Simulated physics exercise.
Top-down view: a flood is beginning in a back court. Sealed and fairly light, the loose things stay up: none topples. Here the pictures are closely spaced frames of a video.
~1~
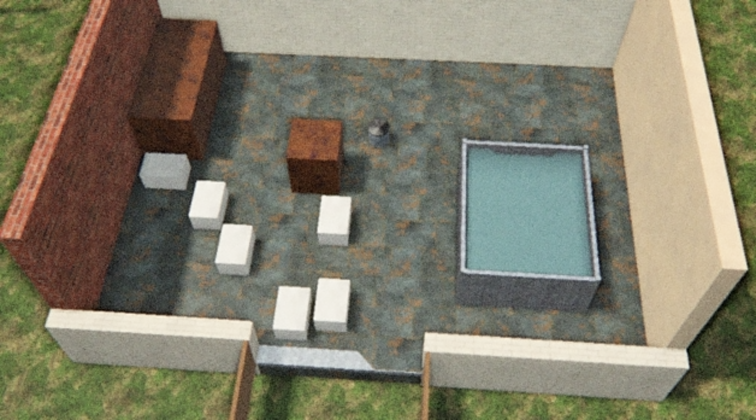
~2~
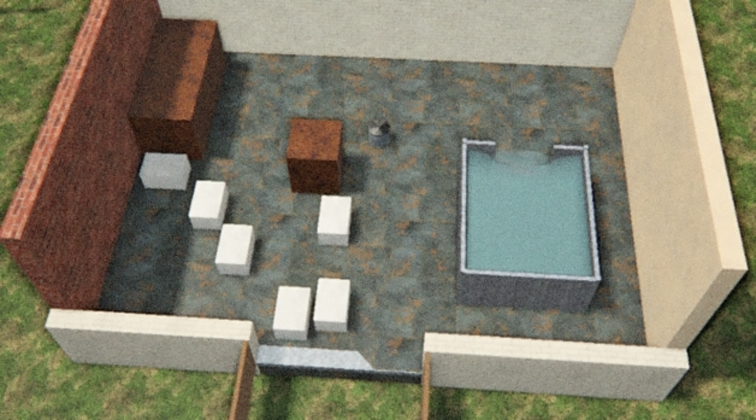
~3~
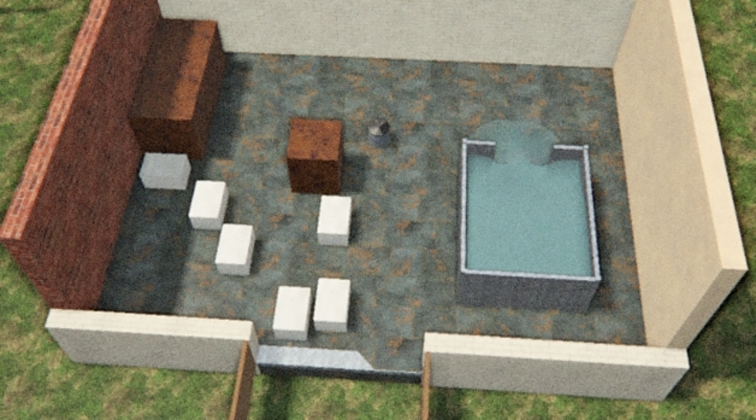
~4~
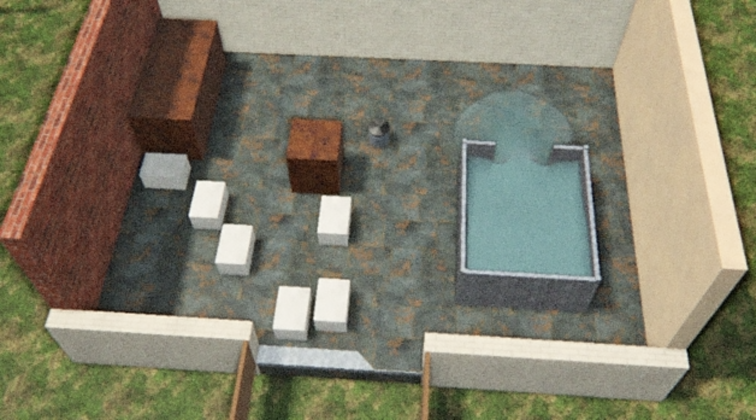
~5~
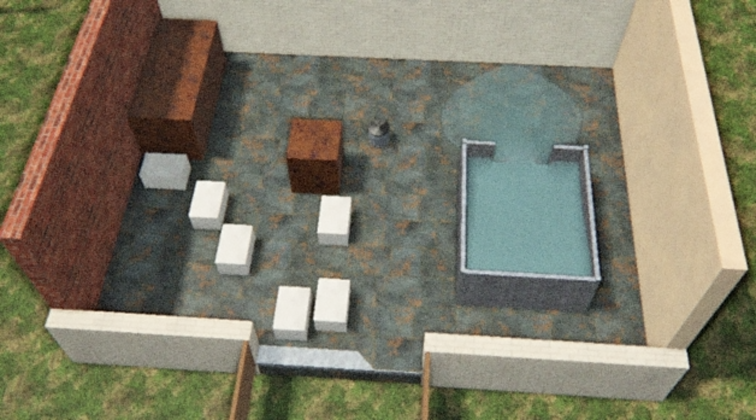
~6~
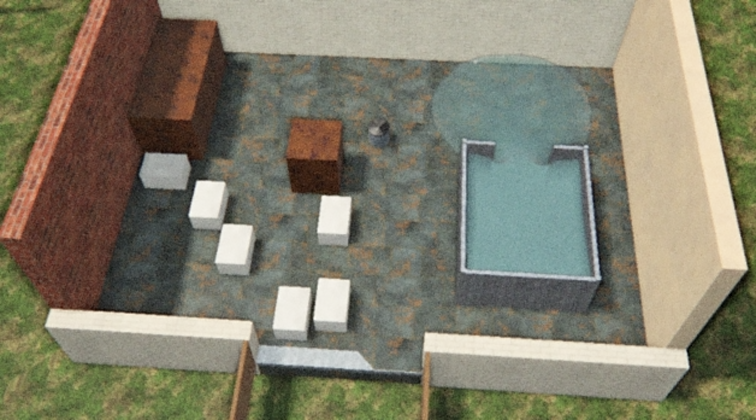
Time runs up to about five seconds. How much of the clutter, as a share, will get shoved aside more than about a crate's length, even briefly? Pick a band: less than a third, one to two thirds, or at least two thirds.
The fraction is less than a third of them.
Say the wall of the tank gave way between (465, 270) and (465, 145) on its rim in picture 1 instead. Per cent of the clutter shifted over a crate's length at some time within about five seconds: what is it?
Estimate: Some 90 per cent.
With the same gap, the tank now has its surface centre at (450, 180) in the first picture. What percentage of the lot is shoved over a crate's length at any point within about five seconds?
About 20 per cent.
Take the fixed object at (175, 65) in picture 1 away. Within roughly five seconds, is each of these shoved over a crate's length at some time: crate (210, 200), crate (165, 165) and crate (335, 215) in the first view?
Here's how it goes one after another: Remained close, traveled a good way and remained close.
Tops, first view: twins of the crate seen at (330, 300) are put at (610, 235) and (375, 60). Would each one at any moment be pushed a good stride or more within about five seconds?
First goes the distance, second goes the distance.
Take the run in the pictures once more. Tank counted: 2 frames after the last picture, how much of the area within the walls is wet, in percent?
I'd say around 25 in a hundred.
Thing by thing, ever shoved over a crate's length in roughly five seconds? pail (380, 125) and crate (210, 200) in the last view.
Taking them as listed: Below that distance for the first, over that distance for the second.
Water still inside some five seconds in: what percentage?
100 in a hundred.
A moment on, 0 of 8 are well off their spots; 0 afloat.
Next, 0 of 8 are well off their spots; 0 afloat.
Later, 0 of 8 are well off their spots; 1 afloat.
In the end, 2 of 8 are well off their spots, and 2 have been at some point; 1 afloat.
